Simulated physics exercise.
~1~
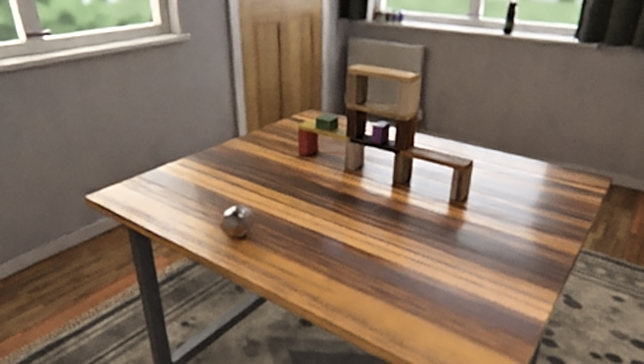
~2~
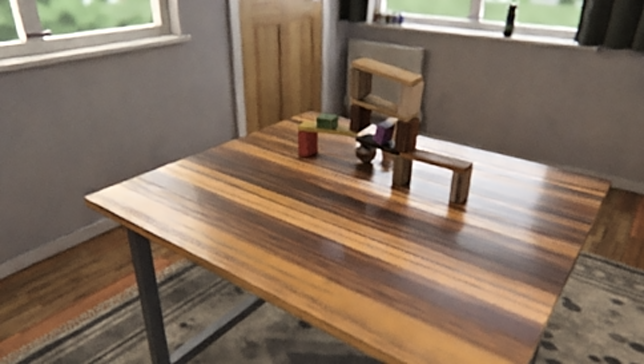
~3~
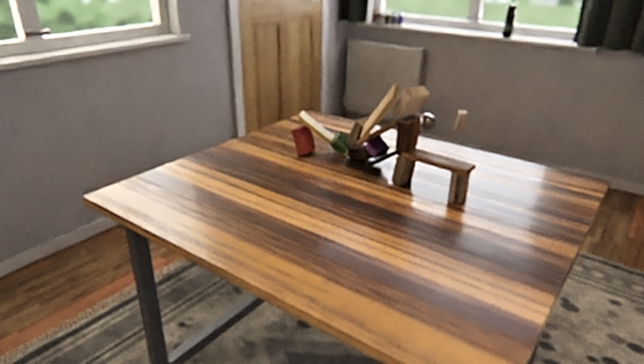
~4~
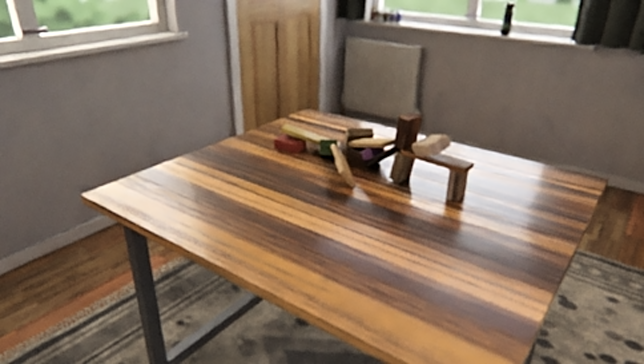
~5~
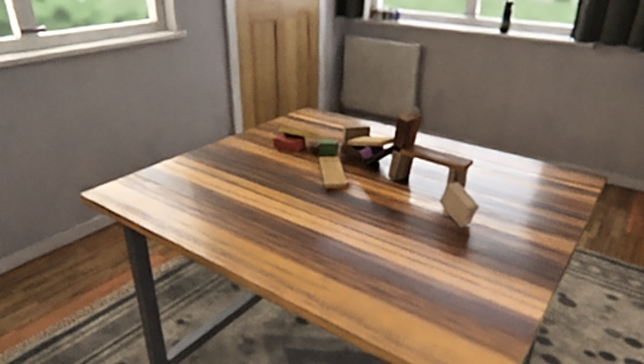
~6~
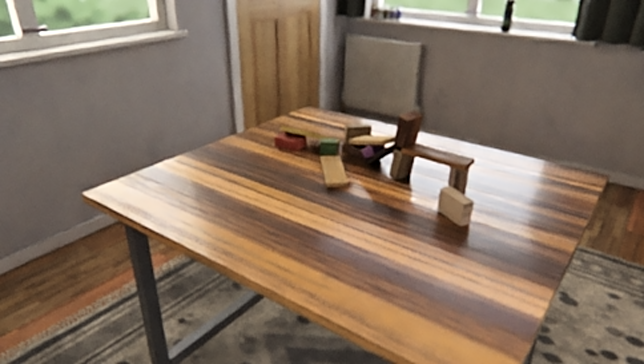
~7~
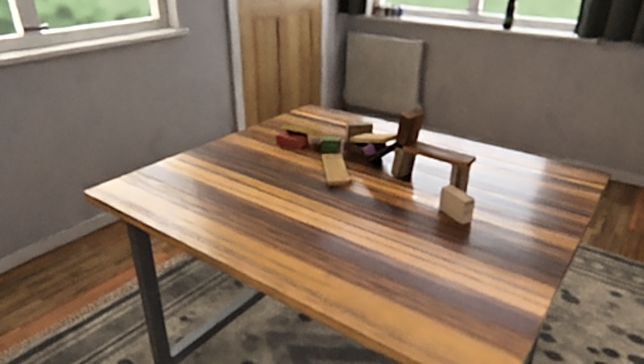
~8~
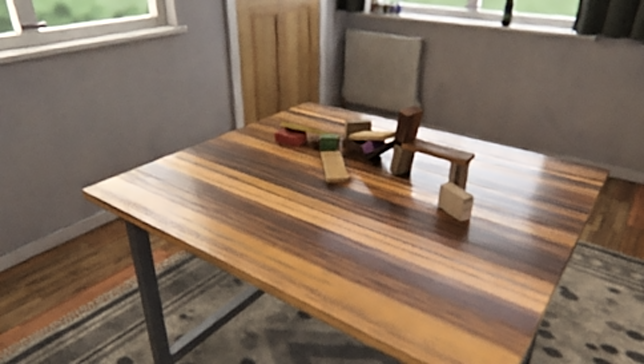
In a living room, a steel ball rolls into a block structure, which mostly collapses.
